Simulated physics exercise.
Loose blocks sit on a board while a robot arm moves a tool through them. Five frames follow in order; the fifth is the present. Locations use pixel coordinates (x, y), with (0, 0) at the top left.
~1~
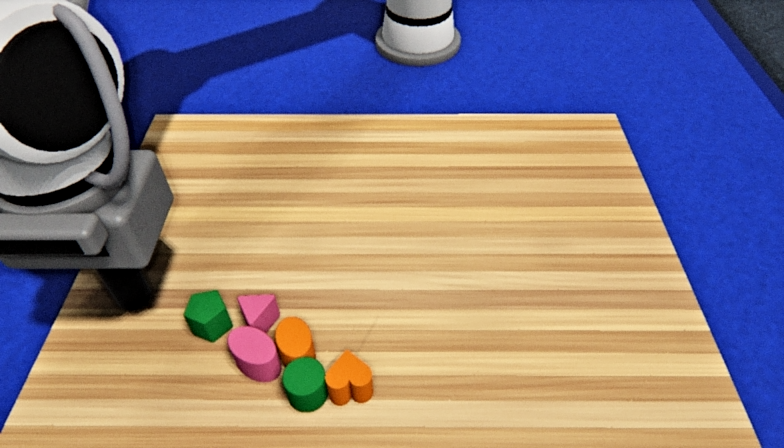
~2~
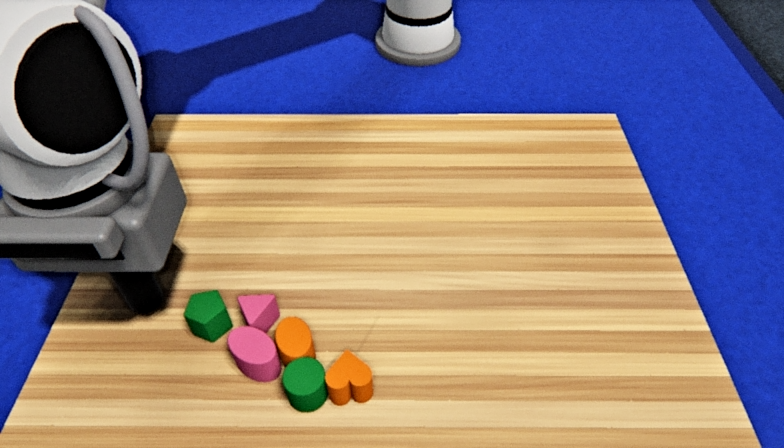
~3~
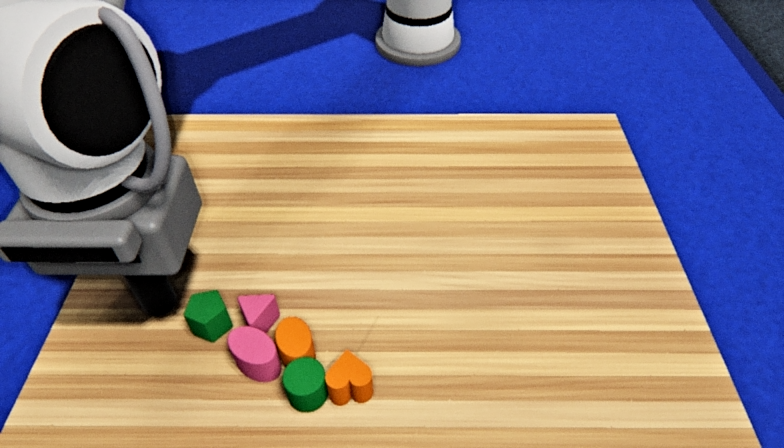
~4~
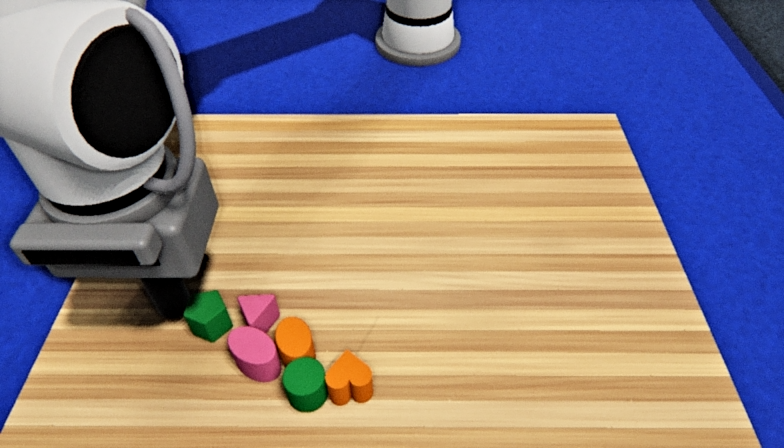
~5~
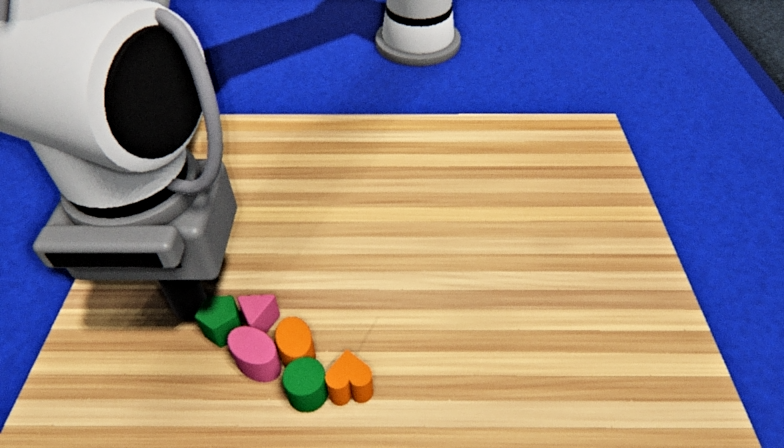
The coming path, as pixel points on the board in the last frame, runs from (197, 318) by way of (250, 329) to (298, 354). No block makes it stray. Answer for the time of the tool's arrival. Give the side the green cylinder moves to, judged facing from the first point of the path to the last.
The green cylinder is shifted sideways to the right, facing along the path from start to end.
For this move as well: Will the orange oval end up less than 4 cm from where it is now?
No.
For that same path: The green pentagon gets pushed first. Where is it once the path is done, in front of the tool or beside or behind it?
When the path ends, it will sit ahead of the tool.
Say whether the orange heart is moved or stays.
It leaves its spot.
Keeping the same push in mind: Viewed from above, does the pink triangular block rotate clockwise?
My answer is no.
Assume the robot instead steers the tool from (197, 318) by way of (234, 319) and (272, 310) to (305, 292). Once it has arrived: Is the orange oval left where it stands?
No, that is not what happens.
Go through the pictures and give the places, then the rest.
The first picture shows tool's lower end at (136, 299); green pentagon at (204, 305); pink triangular block at (254, 304); orange oval at (293, 336); green cylinder at (303, 375); orange heart at (348, 371).
The second picture shows tool at (148, 302); blocks still.
The third picture shows tool at (161, 304); blocks still.
The fourth picture shows tool at (176, 307); blocks still.
The fifth picture shows tool at (193, 309); green pentagon at (216, 310); pink triangular block at (254, 304); orange oval at (293, 336); green cylinder at (303, 375); orange heart at (348, 371).
On the path given first. One third of the way, tool at (230, 315); green pentagon at (252, 320), turned 15° clockwise; pink triangular block at (284, 308), turned 20° clockwise; orange oval at (297, 336).
Two thirds of the way, tool at (264, 327); green pentagon at (290, 330); pink triangular block at (314, 306), turned 20° anticlockwise; orange oval at (324, 347), turned 50° clockwise; green cylinder at (309, 395).
At the end, tool at (295, 345); green pentagon at (329, 340), turned 15° anticlockwise; pink triangular block at (320, 305), turned 40° anticlockwise; orange oval at (361, 356), turned 75° clockwise; green cylinder at (310, 396); orange heart at (371, 389), turned 35° clockwise.
